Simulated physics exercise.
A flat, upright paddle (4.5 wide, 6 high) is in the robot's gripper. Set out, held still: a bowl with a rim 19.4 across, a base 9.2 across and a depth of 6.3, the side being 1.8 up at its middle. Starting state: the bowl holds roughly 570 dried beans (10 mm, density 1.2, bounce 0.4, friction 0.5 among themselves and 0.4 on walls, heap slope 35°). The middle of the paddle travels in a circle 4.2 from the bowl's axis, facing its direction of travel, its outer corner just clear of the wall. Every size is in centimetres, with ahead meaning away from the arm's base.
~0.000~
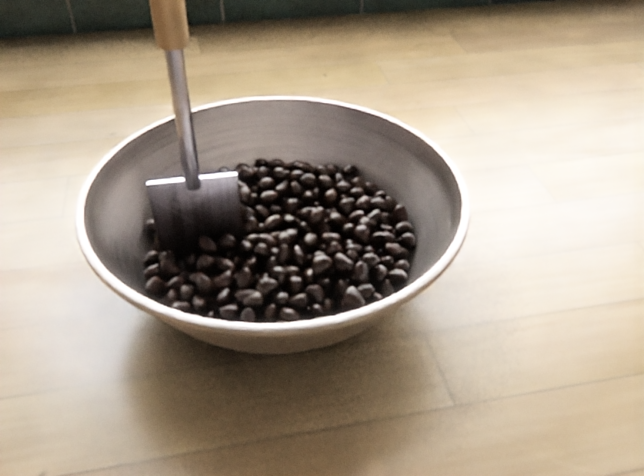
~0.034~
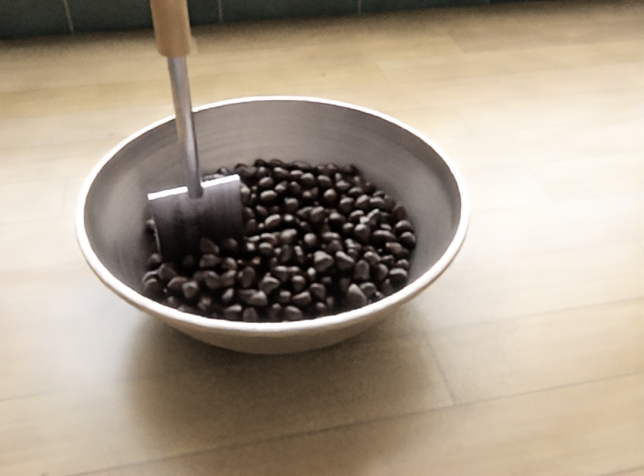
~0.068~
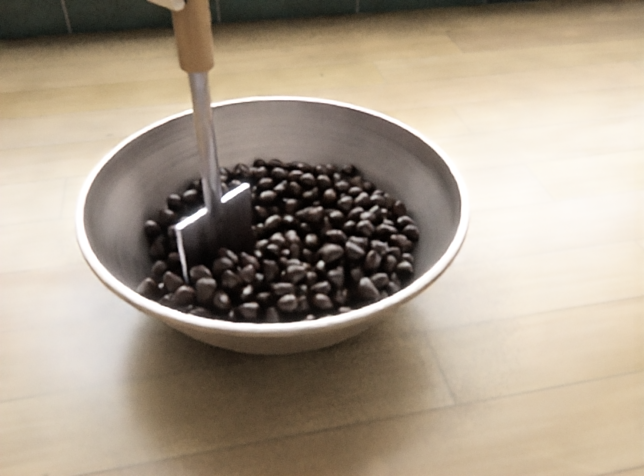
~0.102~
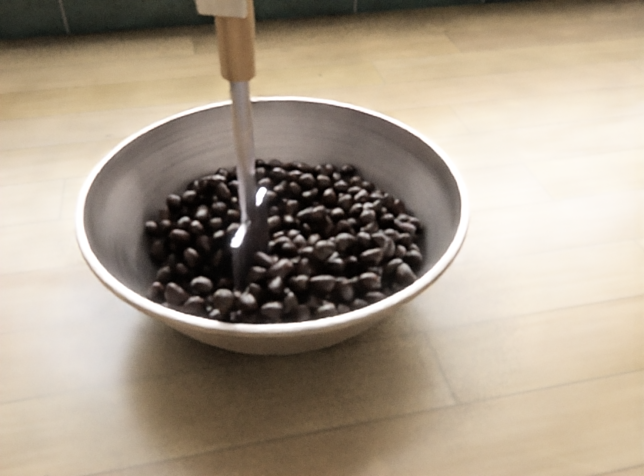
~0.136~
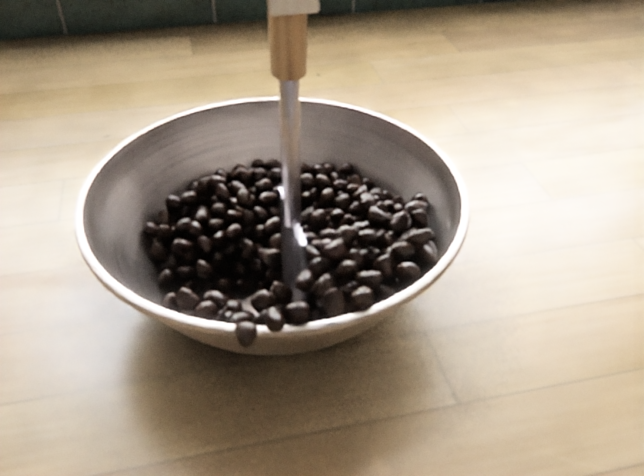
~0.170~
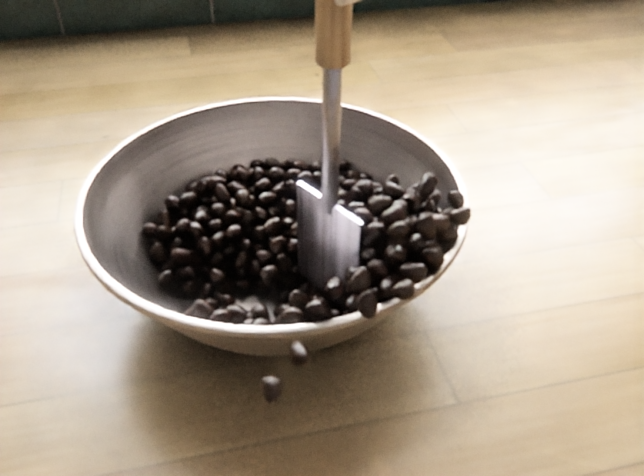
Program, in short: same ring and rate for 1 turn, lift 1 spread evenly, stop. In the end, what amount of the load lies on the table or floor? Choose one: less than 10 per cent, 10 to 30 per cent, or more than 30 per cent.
The share is 10 to 30 per cent.
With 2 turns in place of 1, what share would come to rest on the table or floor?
That would give some 30 percent.
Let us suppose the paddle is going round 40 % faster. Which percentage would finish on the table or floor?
35 %.
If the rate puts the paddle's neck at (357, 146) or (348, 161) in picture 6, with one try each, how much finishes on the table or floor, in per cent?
So, roughly 30 percent the first time and 25 percent the second.
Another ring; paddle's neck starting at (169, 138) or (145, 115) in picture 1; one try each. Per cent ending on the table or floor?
I'd put it at around 20 and 0 percent.
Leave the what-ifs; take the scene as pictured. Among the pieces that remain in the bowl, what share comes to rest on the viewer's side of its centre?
Around 55 percent of it.
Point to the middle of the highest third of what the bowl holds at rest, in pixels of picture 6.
(214, 269).
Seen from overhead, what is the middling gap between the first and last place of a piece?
I'd estimate close to 7 cm.
After 0.28 s, 209° round, highest piece 10 above the table; 532 in the bowl, 6 on the table or floor, 34 in flight or on the tool.
After 0.40 s, 299° round, highest piece 10 above the table; 492 in the bowl, 50 on the table or floor, 30 in flight or on the tool.
After 0.65 s, 0° round, highest piece 6 above the table; 463 in the bowl, 109 on the table or floor.
After 1.35 s, 0° round, highest piece 6 above the table; 463 in the bowl, 109 on the table or floor.
In the end, 463 in the bowl, 109 on the table or floor. That is 19 % on the table or floor.
